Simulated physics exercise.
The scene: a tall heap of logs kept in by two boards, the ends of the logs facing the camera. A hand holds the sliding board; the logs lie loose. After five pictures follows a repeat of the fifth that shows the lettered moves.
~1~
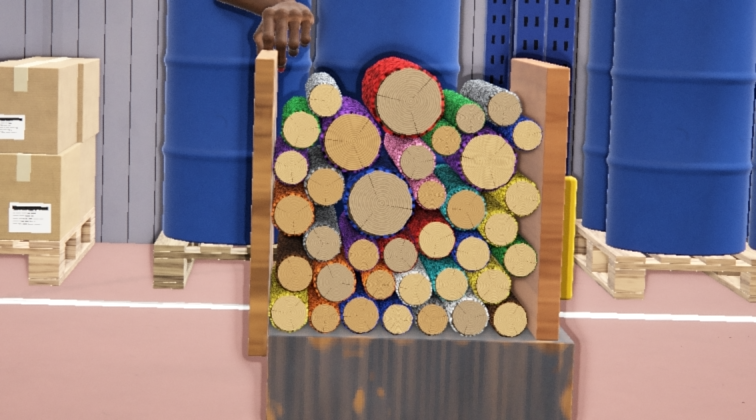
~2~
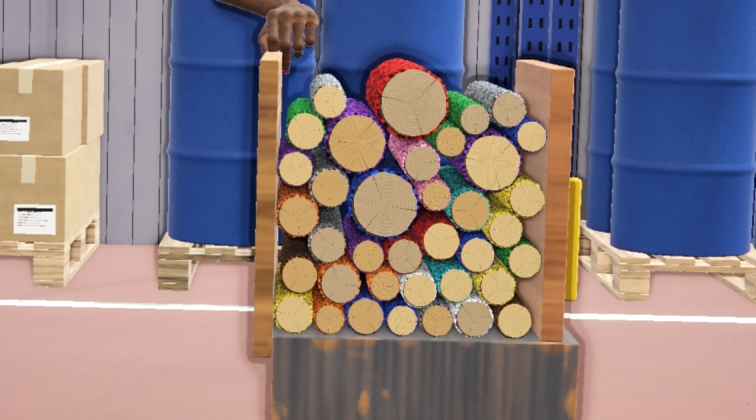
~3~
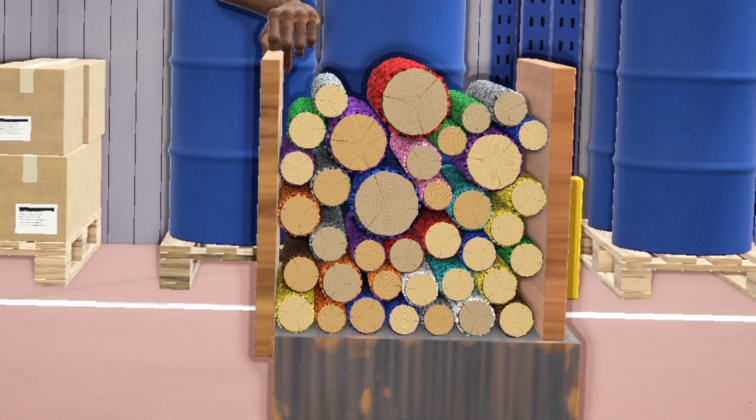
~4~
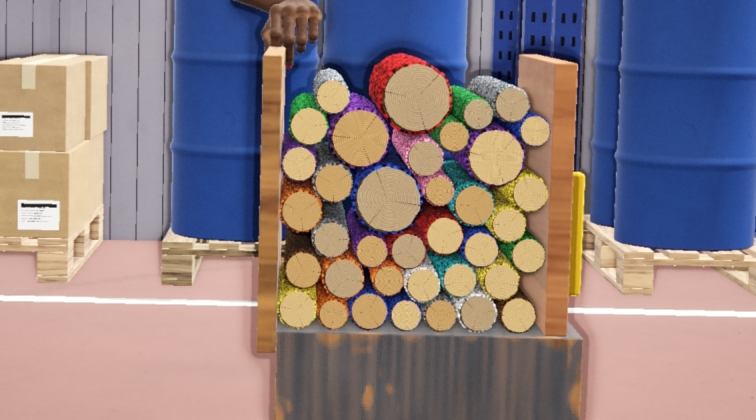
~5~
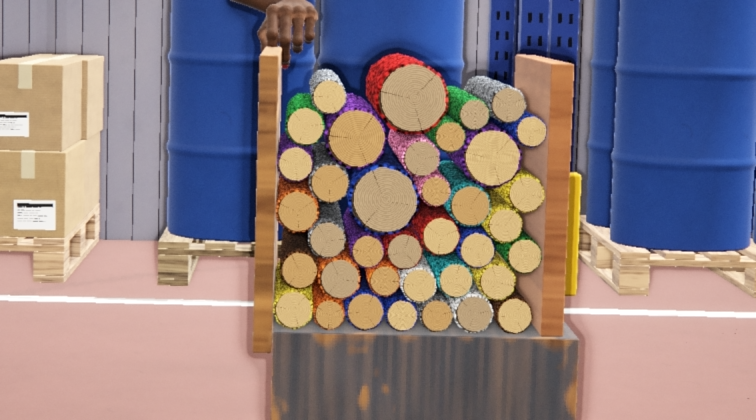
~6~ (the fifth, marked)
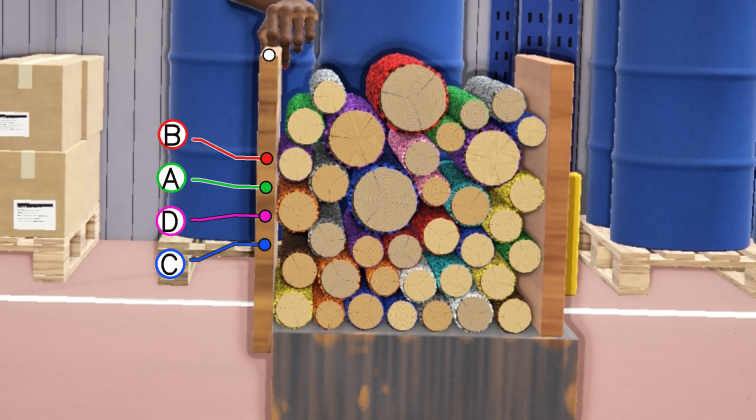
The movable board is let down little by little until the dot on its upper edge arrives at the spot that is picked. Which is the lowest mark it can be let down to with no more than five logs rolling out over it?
Down to C.
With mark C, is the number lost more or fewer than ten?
At C, fewer than ten.
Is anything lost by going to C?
At C: Yes.
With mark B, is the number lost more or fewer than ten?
At B, fewer than ten.
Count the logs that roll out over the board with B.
The count is none.
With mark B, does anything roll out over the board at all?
No.
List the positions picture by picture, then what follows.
Side board (265, 189); a log (289, 312), in the first picture.
A log (474, 319); a log (299, 275), in the second picture.
A log (406, 255); a log (385, 204), in the third picture.
A log (530, 194); a log (309, 126), in the fourth picture.
A log (508, 105); side board (269, 186); a log (293, 309), in the fifth picture.
On the marked copy, A at (266, 187); B at (267, 159); C at (265, 245); D at (266, 216); the white dot at (270, 55).
Following C. Soon after the start, top of the board (277, 137).
Later, top of the board (275, 226).
In the end, top of the board (274, 244), three out over the board.
As for the rest, A one out over the board; B none out over the board; D three out over the board.
